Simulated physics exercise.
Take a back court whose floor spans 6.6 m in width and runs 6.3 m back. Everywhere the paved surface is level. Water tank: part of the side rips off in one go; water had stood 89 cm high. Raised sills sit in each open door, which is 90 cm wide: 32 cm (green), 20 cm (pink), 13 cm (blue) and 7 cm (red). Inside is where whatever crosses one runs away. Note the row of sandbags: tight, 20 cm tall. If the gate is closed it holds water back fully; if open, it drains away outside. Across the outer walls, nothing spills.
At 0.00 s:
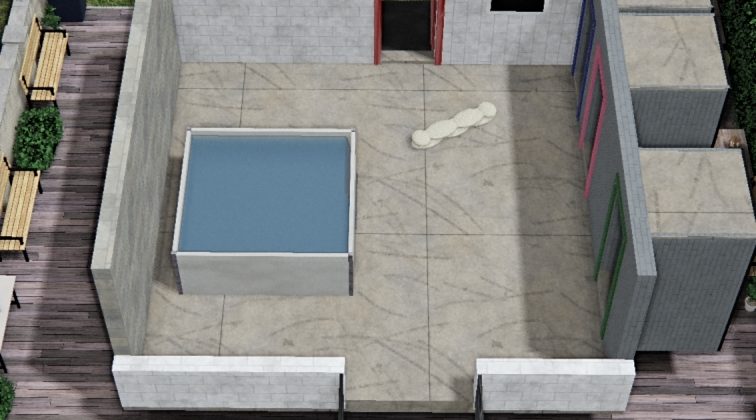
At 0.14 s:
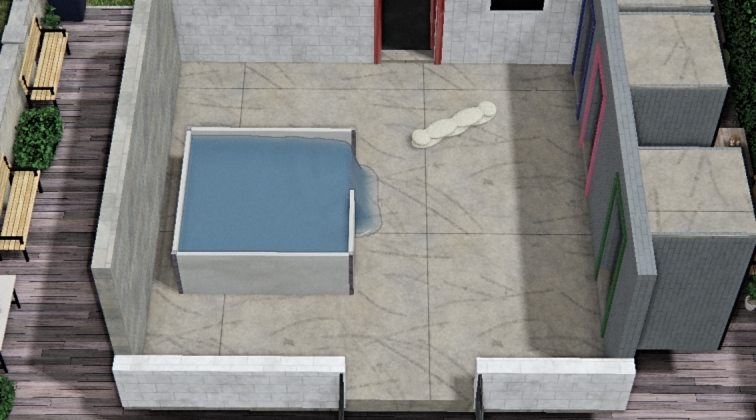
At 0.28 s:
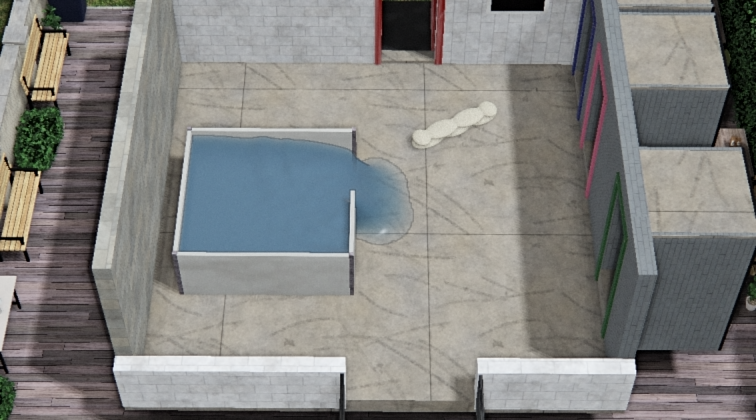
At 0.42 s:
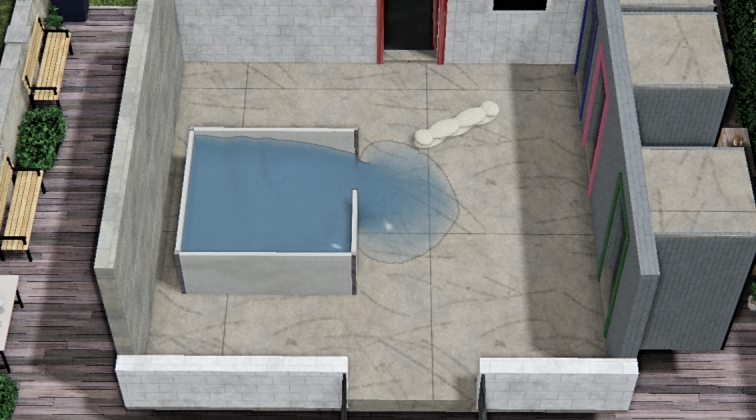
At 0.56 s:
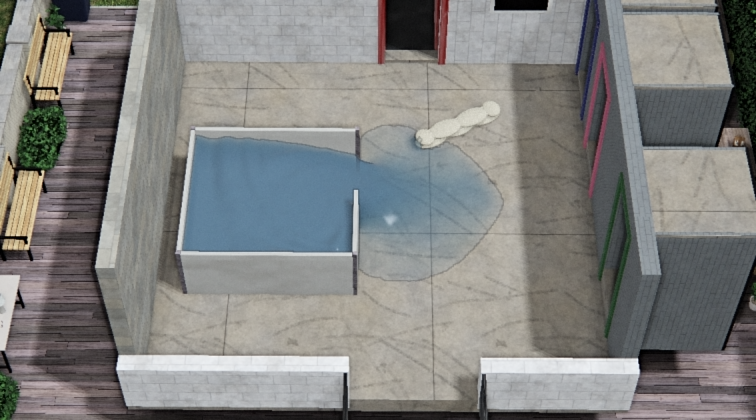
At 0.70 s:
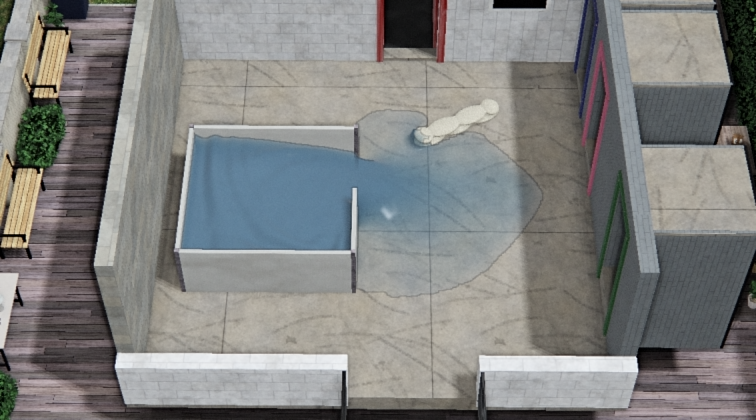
A walled back court with a pale, level paved floor is seen from high above, its large tank of blue water standing at left. A row of cream sandbags lies right of the tank, with a red-edged doorway behind, blue, pink and green door edges at right, and yellow benches outside at left. Part of the tank's right side gives way, and water pours out, spreading rightward in a widening, thinning sheet around the near sandbags.
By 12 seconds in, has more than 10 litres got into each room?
Room by room: Behind the green door, no; behind the pink door, yes; behind the blue door, yes; behind the red door, yes.
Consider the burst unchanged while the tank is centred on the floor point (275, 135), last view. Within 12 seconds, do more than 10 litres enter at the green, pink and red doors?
Green gets no more than that, pink gets no more than that, red gets more than that.
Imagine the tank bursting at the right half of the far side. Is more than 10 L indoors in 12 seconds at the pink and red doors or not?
With respect to that limit, pink ends up inside it, red ends up outside it.
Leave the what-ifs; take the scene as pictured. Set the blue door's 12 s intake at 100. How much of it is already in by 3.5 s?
I'd say close to 40 percent.
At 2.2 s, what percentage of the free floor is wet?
I'd say around 50 %.
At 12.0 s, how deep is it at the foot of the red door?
The mean depth is around 9.5 cm.
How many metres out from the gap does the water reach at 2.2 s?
I'd put it close to 4.8 m.
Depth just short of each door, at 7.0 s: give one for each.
You'd see green at 16 cm, pink at 15 cm, blue at 18 cm and red at 6 cm.
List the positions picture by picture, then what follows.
Still water, 89 cm deep, in the water tank at (267, 193), in the first frame.
The front is at (362, 168), 0.7 m from the gap at (351, 186); 0.4 m2 of floor is under water; 89 cm left at the back of the water tank, in the second frame.
The front is at (397, 235), 1.0 m from the gap at (352, 189); 1.1 m2 of floor is under water; 89 cm left at the back of the water tank, in the third frame.
The front is at (453, 214), 1.6 m from the gap at (354, 190); 2.6 m2 of floor is under water; 89 cm left at the back of the water tank, in the fourth frame.
The front is at (496, 196), 2.2 m from the gap at (355, 190); 4.6 m2 of floor is under water; 88 cm left at the back of the water tank, in the fifth frame.
Water pours out at (354, 187) and has run 2.9 m, to (537, 194); typically 6 cm deep outside, 80 cm at the water tank's back, in the sixth frame.
After 1.4 s water covers 40 % of the floor and is deepest (52 cm) near (364, 193); green door 10 cm at the sill, 0 L in, pink door 34 cm at the sill, 19 L in, blue door not reached, red door not reached.
After 2.2 s water covers 50 % of the floor and is deepest (45 cm) near (565, 133); green door 24 cm at the sill, 0 L in, pink door 42 cm at the sill, 90 L in, blue door 24 cm at the sill, 22 L in, red door 10 cm at the sill, 24 L in.
After 3.5 s water covers 55 % of the floor and is deepest (38 cm) near (570, 69); green door 18 cm at the sill, 0 L in, pink door 27 cm at the sill, 184 L in, blue door 28 cm at the sill, 94 L in, red door 14 cm at the sill, 59 L in.
After 7.0 s water covers 95 % of the floor and is deepest (22 cm) near (195, 66); green door 16 cm at the sill, 0 L in, pink door 15 cm at the sill, 208 L in, blue door 18 cm at the sill, 211 L in, red door 6 cm at the sill, 80 L in.
After 12.0 s water covers 95 % of the floor and is deepest (16 cm) near (143, 381); green door 10 cm at the sill, 0 L in, pink door 12 cm at the sill, 208 L in, blue door 12 cm at the sill, 230 L in, red door 9 cm at the sill, 80 L in.
